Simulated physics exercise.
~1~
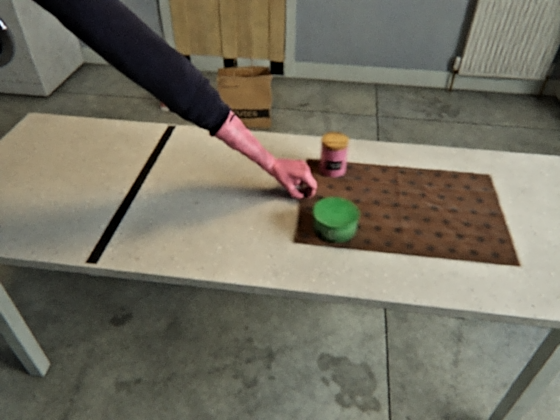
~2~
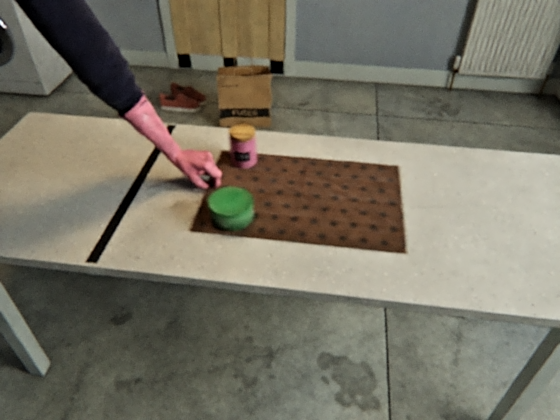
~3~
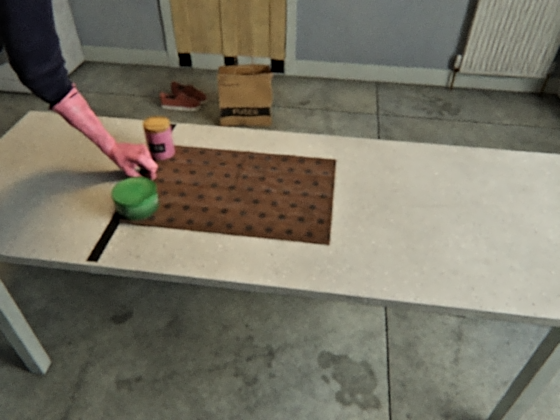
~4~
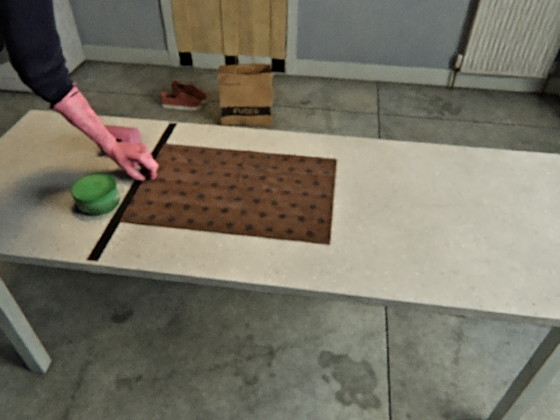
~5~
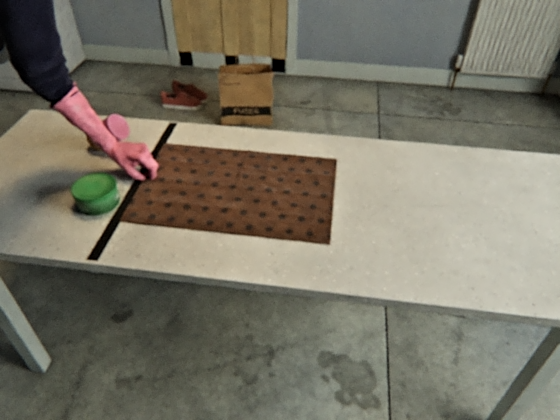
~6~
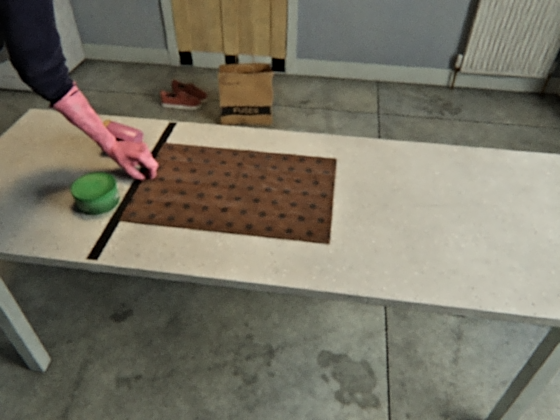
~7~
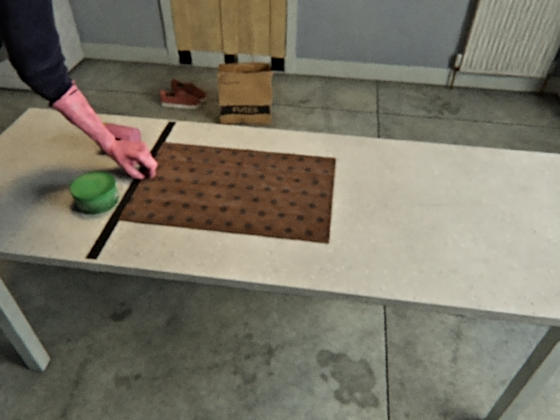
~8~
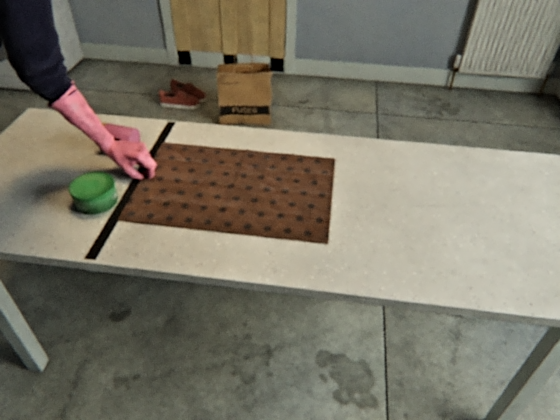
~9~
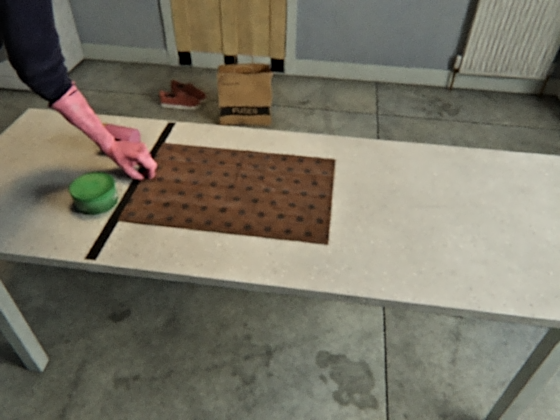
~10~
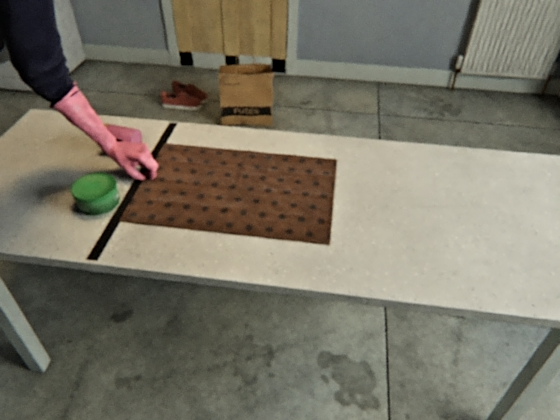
A hand drags a brown cloth left, then the green tub slides off and pink jar topples.
